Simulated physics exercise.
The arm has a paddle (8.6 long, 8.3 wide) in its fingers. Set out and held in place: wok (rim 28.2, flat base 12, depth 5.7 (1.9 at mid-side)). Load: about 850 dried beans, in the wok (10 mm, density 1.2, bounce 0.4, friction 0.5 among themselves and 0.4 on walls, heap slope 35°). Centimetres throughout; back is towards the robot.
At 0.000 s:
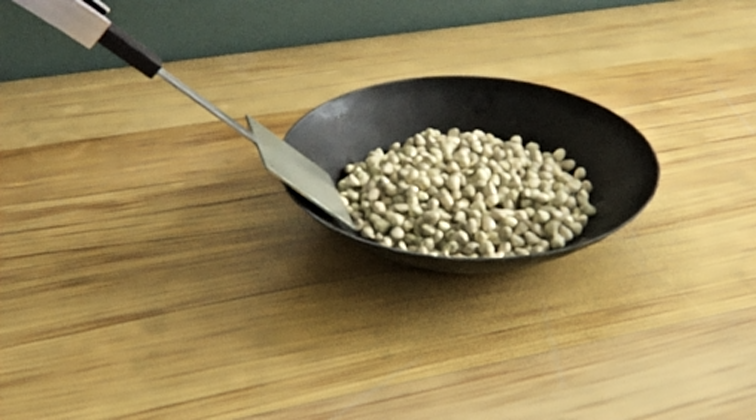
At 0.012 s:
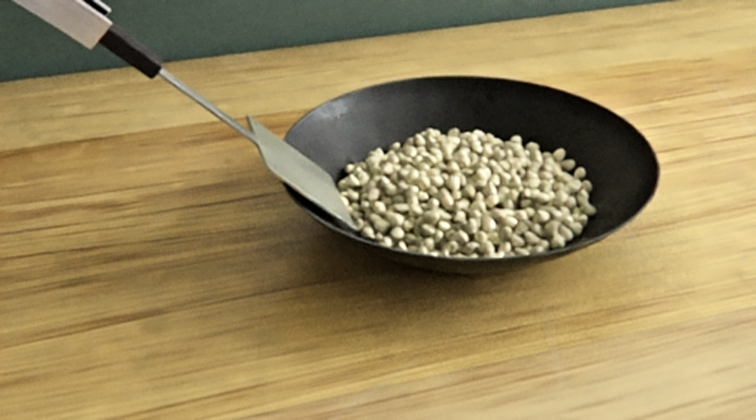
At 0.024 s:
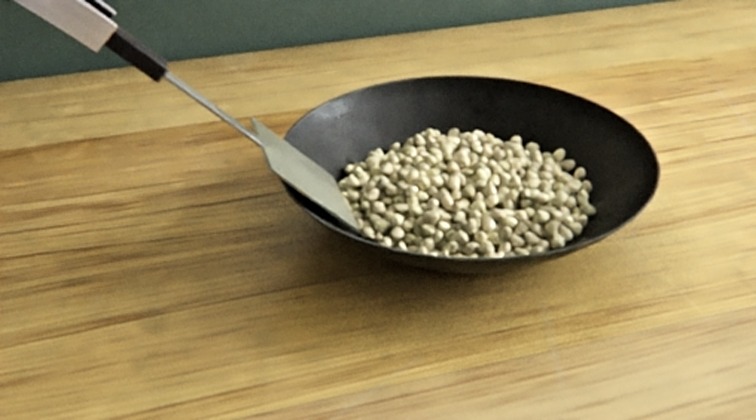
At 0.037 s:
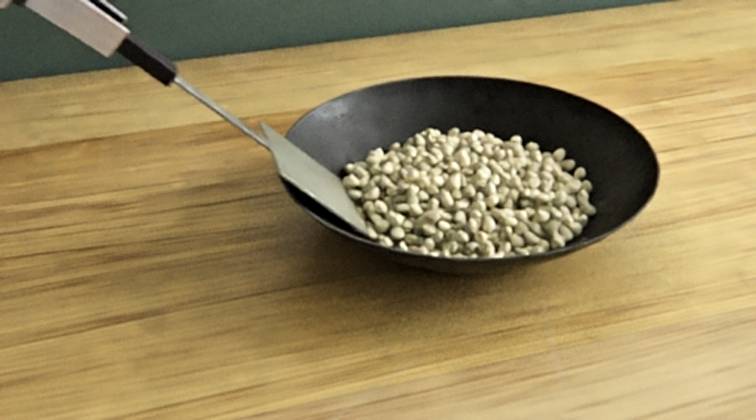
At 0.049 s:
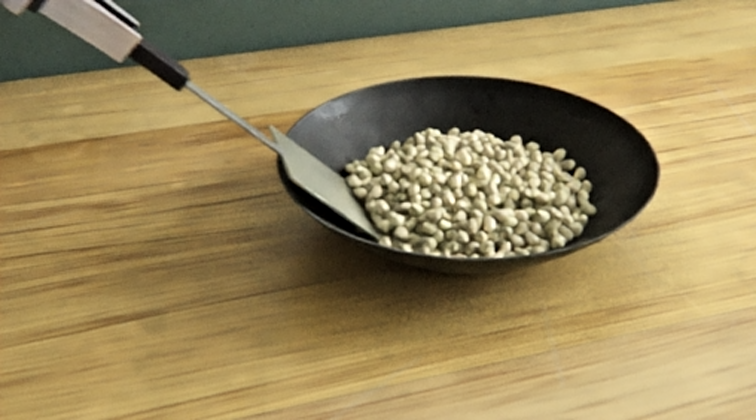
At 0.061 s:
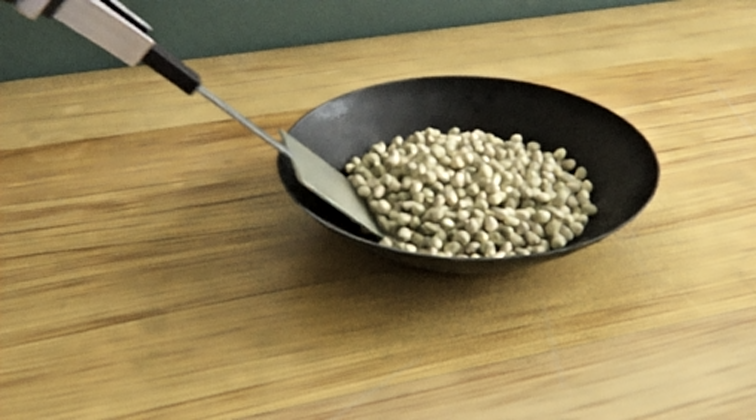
A robot arm slides a paddle slightly right and down against beans in a dark wok.
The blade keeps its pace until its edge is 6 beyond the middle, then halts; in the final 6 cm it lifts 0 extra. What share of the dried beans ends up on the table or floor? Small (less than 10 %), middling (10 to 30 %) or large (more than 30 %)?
Share on the table or floor: Small (less than 10 %).
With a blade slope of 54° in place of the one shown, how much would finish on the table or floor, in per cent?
Then about 10 per cent.
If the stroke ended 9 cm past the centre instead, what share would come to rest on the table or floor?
Then about 20 per cent.
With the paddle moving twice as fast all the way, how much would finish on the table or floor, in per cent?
In that case some 10 per cent.
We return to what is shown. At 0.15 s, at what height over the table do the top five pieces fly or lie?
Some 5 cm.
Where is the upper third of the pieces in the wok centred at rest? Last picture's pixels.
Around (579, 143).
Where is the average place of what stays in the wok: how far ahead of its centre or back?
About 5.0 cm ahead.
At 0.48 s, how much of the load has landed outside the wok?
Some 5 per cent.
By 0.15 s, sloping 46°, highest piece 5 above the table; 849 in the wok.
By 0.24 s, sloping 46°, highest piece 7 above the table; 849 in the wok.
By 0.48 s, sloping 46°, highest piece 7 above the table; 798 in the wok, 49 on the table or floor, 2 on the blade or in flight.
By 1.53 s, sloping 46°, highest piece 7 above the table; 796 in the wok, 53 on the table or floor.
Final count, 796 in the wok, 53 on the table or floor. That is 6 % on the table or floor.
